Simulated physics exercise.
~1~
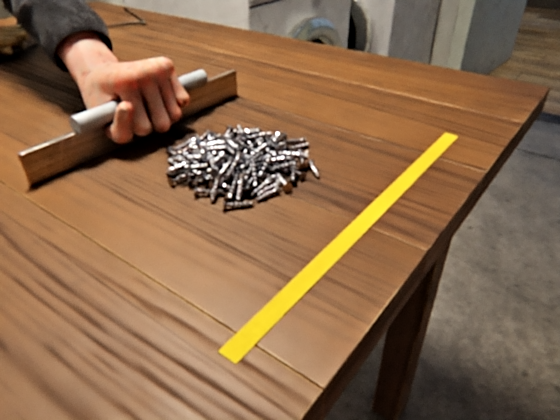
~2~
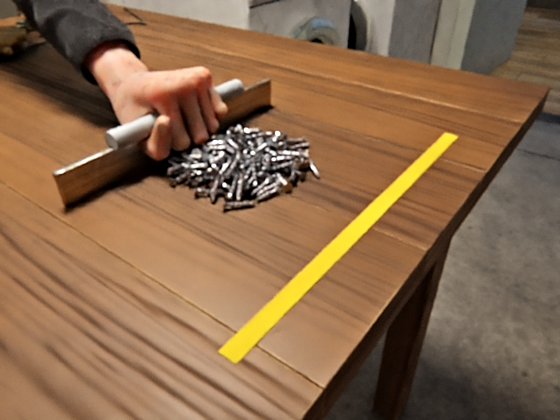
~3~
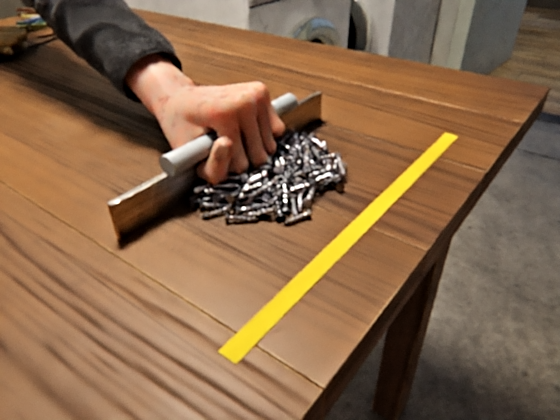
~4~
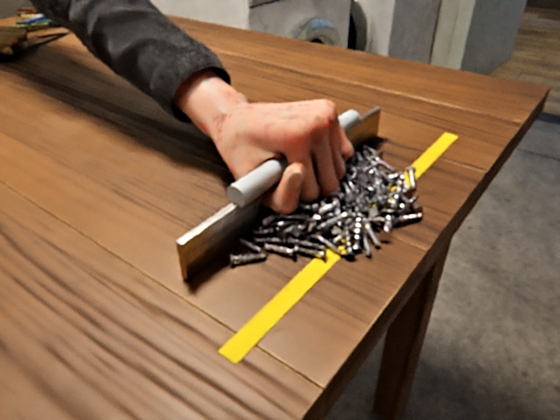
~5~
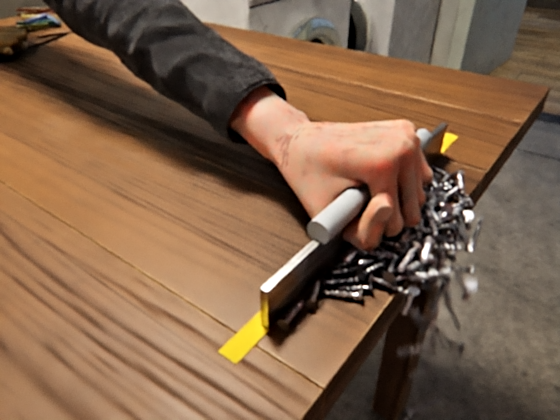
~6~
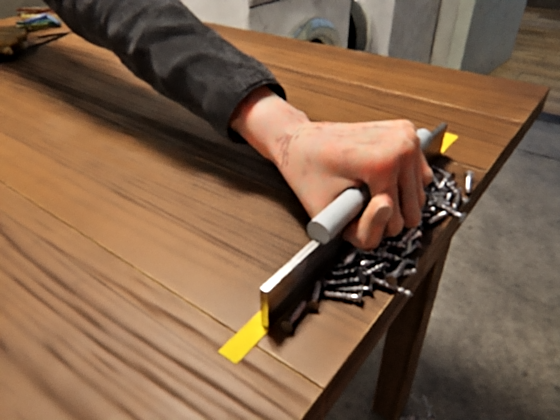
The video shows a hand pushing a scraper rightward across a wooden table, sweeping a heap of small metallic pieces toward the edge. The scraper stops at the yellow tape as some pieces spill off, and it stays there with the remaining pieces heaped at the table's edge.
